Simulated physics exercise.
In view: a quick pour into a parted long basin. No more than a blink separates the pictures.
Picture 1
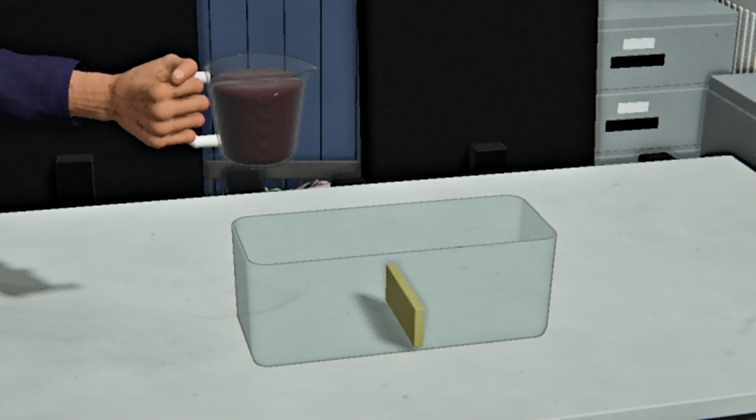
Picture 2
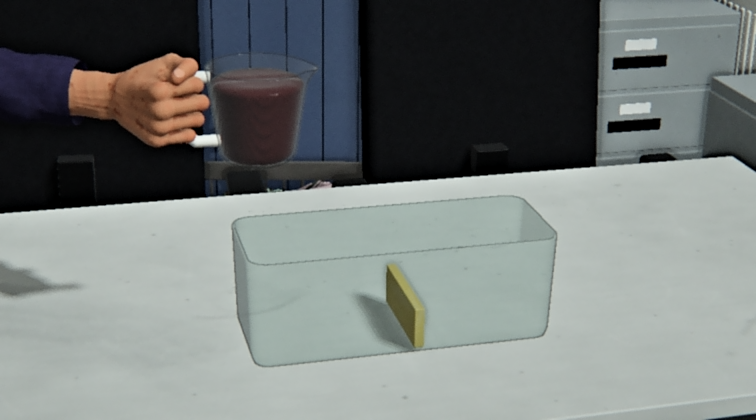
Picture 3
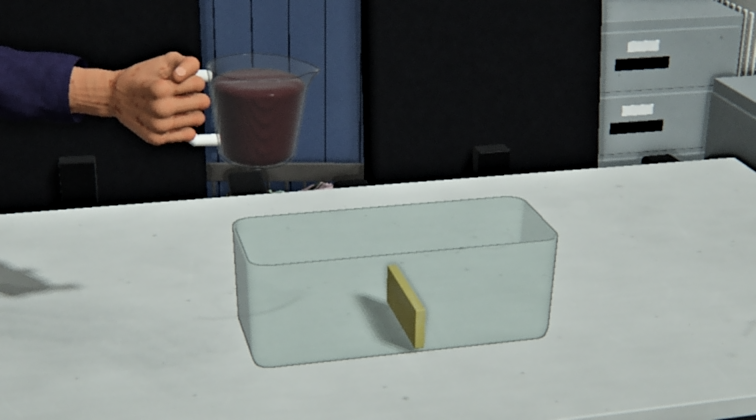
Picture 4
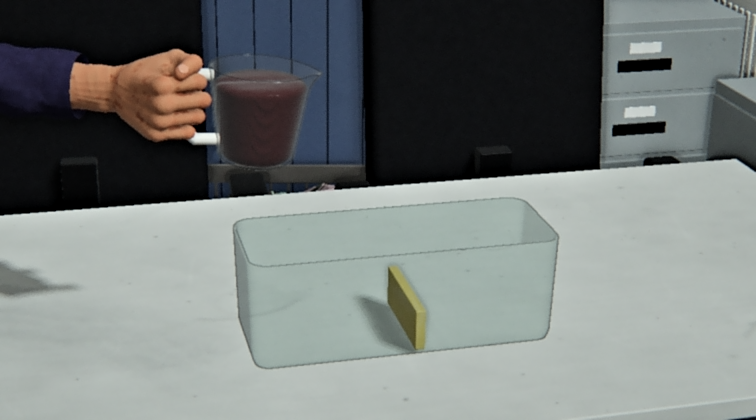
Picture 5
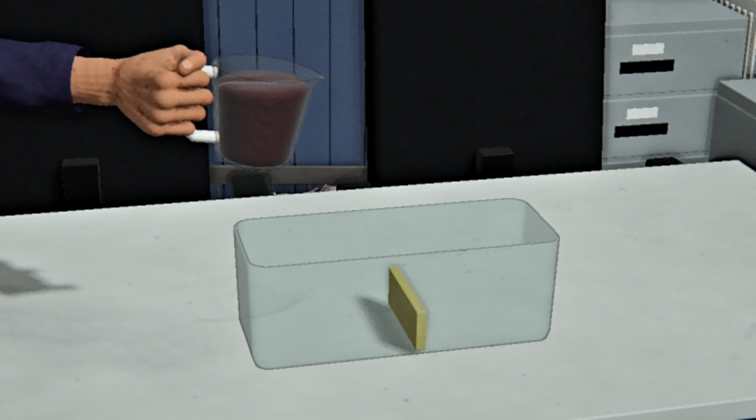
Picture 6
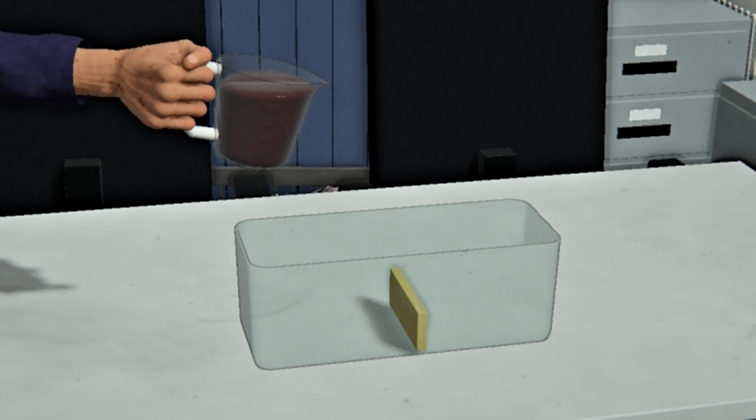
A hand in a dark sleeve holds a clear jug of dark reddish liquid above a pale table, seen from slightly above in a room with grey drawers and blue panelling behind. Below it sits a long, empty, see-through basin with a short yellow divider standing near its middle. The hand slowly tilts the jug slightly to the right, while the view drifts almost imperceptibly.
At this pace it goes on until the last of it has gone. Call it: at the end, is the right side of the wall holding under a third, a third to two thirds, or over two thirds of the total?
The right side holds under a third of the total.
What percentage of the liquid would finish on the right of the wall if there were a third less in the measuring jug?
Some 5 parts in a hundred.
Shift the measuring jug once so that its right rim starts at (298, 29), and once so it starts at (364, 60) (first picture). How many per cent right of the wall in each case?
Estimate, first then second: 5 per cent and 70 per cent.
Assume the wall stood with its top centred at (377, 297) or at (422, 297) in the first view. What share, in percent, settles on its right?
Around 45 percent in try one and around 10 percent in try two.
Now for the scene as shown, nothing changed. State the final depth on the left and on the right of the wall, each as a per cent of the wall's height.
I'd say close to 40 per cent on the left side and 0 on the right.
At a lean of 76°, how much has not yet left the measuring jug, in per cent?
Close to 65 parts in a hundred remain.
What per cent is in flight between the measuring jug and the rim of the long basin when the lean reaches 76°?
I'd put it near 25 per cent.
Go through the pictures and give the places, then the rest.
In the first picture, tilt 0°; pouring edge (317, 65); surface from (209, 82) to (303, 77); the long basin's rim runs from (240, 243) to (539, 217); the wall's top is at (405, 287).
In the second picture, tilt 1°; pouring edge (318, 65); surface from (209, 82) to (304, 77).
In the third picture, tilt 2°; pouring edge (320, 68); surface from (211, 82) to (305, 78).
In the fourth picture, tilt 5°; pouring edge (322, 71); surface from (213, 82) to (306, 80).
In the fifth picture, tilt 8°; pouring edge (325, 75); surface from (215, 82) to (309, 81).
In the sixth picture, tilt 12°; pouring edge (328, 80); surface from (218, 83) to (314, 82).
A moment on, the measuring jug is tipped on its side and 65 per cent is still to pour, 7 is left of the wall and 0 right of it.
Next, the measuring jug is tipped right over and 9 per cent is still to pour, 72 is left of the wall and 1 right of it.
Then the measuring jug is tipped right over and 0 per cent is still to pour, 91 is left of the wall and 5 right of it.
Later the measuring jug is tipped right over and 0 per cent is still to pour, 92 is left of the wall and 6 right of it.
In the end 92 per cent lies left of the wall, 6 right of it and 3 outside.
